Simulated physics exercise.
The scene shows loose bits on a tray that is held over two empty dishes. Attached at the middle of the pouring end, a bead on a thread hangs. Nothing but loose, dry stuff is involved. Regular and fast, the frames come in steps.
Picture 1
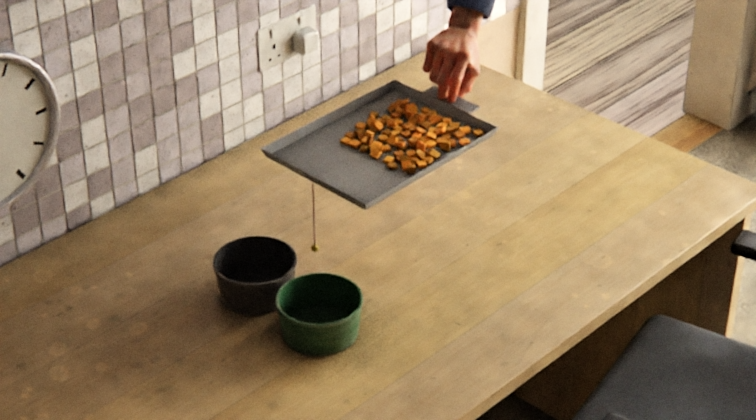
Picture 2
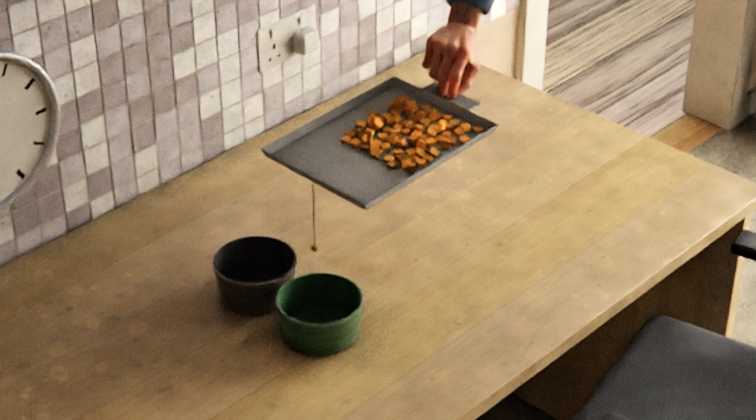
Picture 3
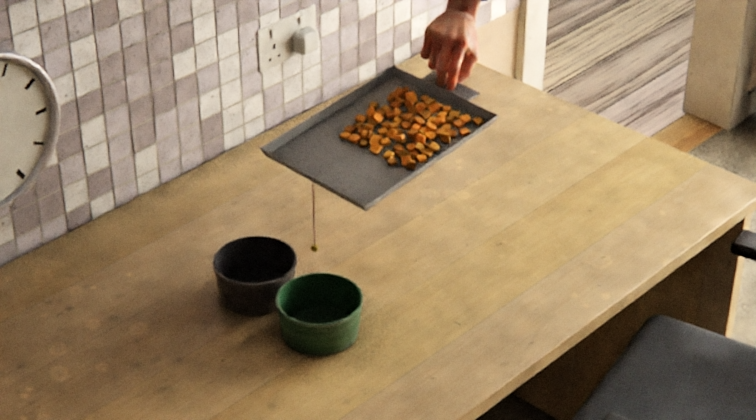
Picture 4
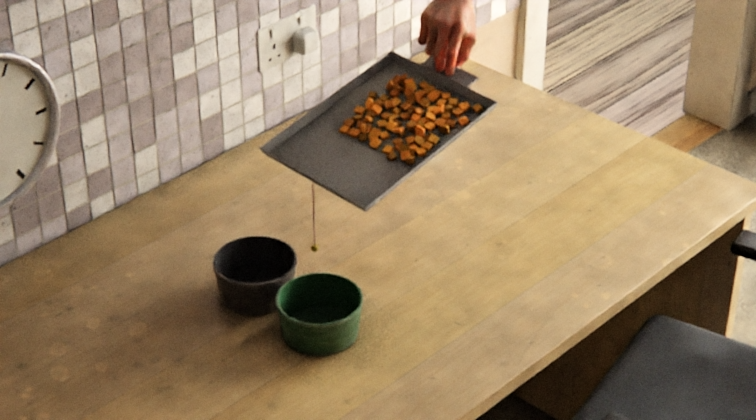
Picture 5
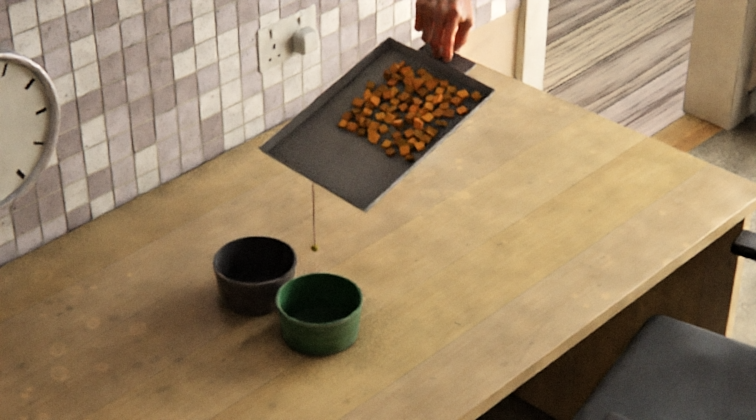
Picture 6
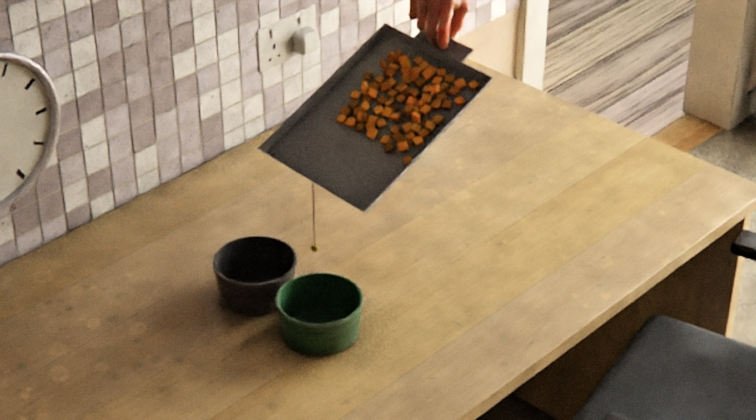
A hand holds a flat grey tray of small orange-brown crackers above a pale wooden table, seen from above at an angle, beside a tiled wall. A dark dish sits at left and a green one at right, below a bead hanging on a thread from the tray. The hand raises the tray's far end, steadily steepening it, while the crackers barely shift and the camera stays still.
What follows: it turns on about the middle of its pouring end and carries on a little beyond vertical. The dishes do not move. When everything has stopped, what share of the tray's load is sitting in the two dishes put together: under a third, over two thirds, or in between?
Over two thirds.
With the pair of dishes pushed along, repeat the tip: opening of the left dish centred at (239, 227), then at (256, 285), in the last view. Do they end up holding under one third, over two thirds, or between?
First: Less than a third; second: The middle third.
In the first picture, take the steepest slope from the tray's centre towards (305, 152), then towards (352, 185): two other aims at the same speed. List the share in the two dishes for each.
I'd say some 30 in a hundred at first, then 70 in a hundred.
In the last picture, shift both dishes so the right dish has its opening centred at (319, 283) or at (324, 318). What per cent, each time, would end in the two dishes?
It comes to roughly 50 per cent in one try and roughly 60 per cent in the next.
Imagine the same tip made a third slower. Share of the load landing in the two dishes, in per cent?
I'd expect near 80 per cent.
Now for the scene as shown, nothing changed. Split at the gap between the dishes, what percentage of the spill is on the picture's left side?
That comes to about 40 per cent of the pieces.
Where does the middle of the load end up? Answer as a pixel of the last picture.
Around (314, 329).
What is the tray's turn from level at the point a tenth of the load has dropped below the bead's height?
I'd put it at about 80 degrees.
Soon, tray tipped steeply; most on the tray; a small part in the air.
A while on, tray tipped past a quarter turn; about two thirds in the right dish; a small part in the left dish; about a quarter outside both; a small part in the air.
Towards the end, tray tipped past a quarter turn; about two thirds in the right dish; a small part in the left dish; about a quarter outside both.
Finally, tray tipped past a quarter turn; about two thirds in the right dish; a small part in the left dish; about a quarter outside both.
